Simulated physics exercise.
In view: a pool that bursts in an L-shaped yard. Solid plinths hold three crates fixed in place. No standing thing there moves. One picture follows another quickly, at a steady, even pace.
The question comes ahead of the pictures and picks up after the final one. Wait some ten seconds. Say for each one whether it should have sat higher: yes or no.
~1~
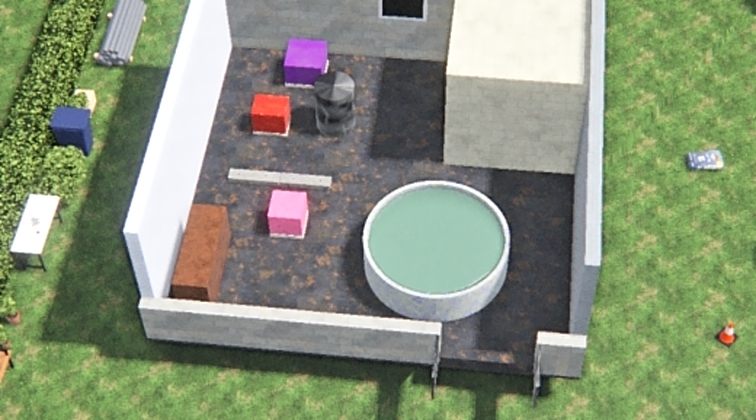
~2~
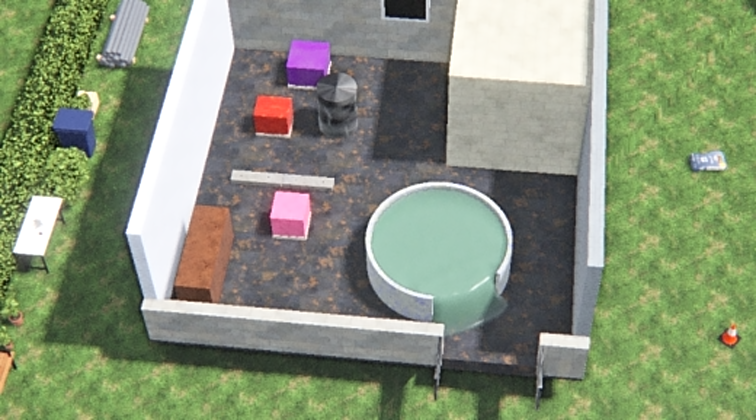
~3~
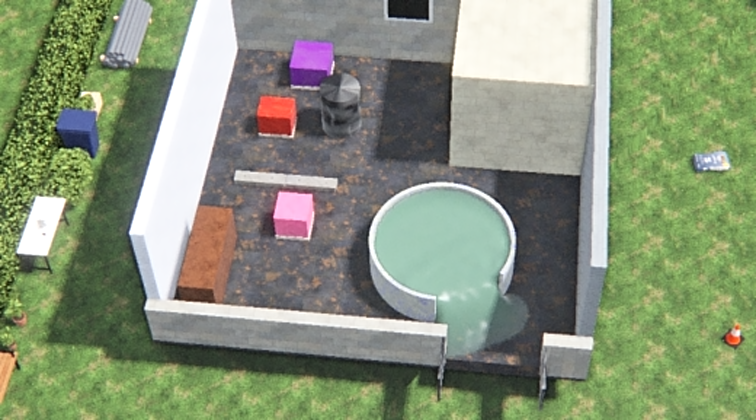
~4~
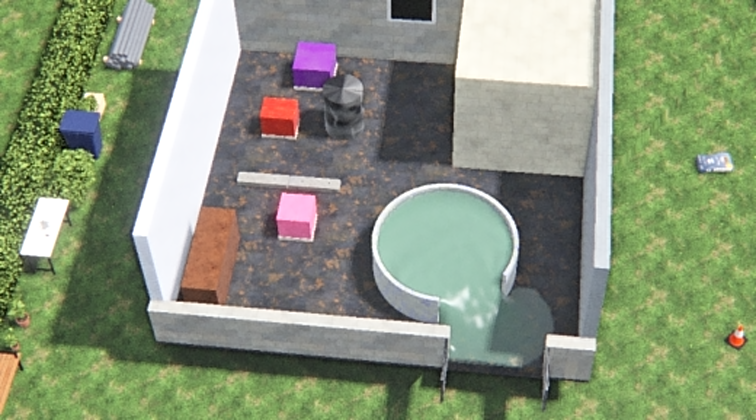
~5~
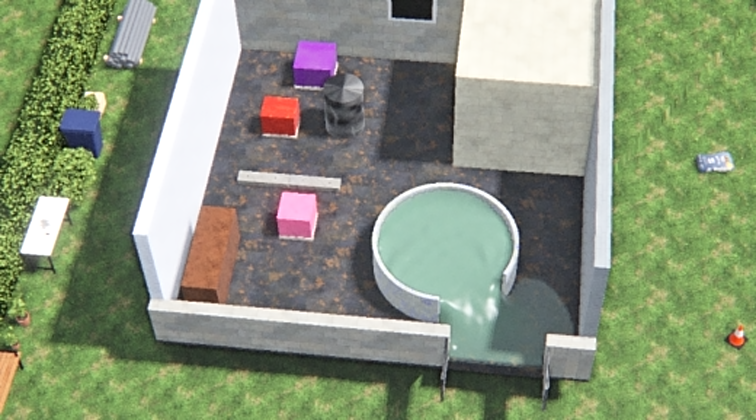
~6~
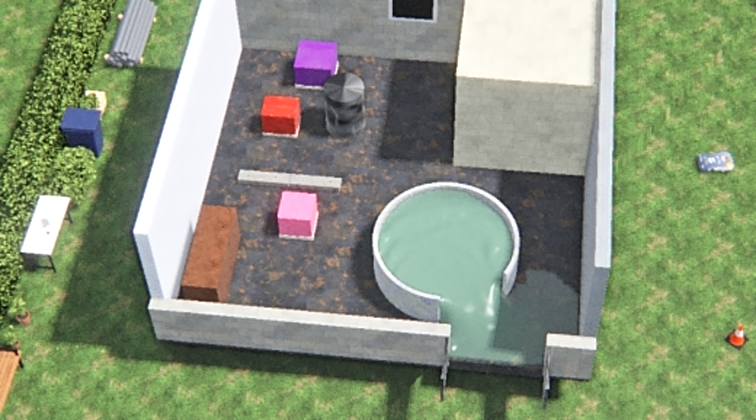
Pink crate - no; purple crate - no; red crate - no.
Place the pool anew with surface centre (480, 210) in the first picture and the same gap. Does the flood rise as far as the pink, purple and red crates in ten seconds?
Well, the pink crate avoids the flood, while the purple crate avoids the flood and the red crate avoids the flood.
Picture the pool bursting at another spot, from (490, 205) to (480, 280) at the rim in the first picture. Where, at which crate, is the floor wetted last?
My pick is the one in purple.
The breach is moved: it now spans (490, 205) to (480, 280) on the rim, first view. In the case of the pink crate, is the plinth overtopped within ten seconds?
Pink crate: Reached.
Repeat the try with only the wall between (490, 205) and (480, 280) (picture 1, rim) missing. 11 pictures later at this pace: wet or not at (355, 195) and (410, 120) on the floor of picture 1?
Point one: Still bare; point two: Still bare.
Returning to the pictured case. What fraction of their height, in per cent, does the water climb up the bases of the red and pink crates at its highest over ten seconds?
The first comes to 50 per cent and the second to 50 per cent.
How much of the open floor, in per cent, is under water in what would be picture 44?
Close to 40 %.
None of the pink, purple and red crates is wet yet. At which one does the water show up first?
That would be the pink crate.
A moment on, water covers 15 % of the floor; the pink crate not reached, the purple crate not reached, the red crate not reached.
Next, water covers 20 % of the floor; the pink crate not reached, the purple crate not reached, the red crate not reached.
Then, water covers 30 % of the floor; the pink crate water round its plinth, the purple crate not reached, the red crate not reached.
Later, water covers 40 % of the floor; the pink crate water round its plinth, the purple crate not reached, the red crate not reached.
In the end, water covers 60 % of the floor; the pink crate stayed above the water, the purple crate stayed above the water, the red crate stayed above the water.
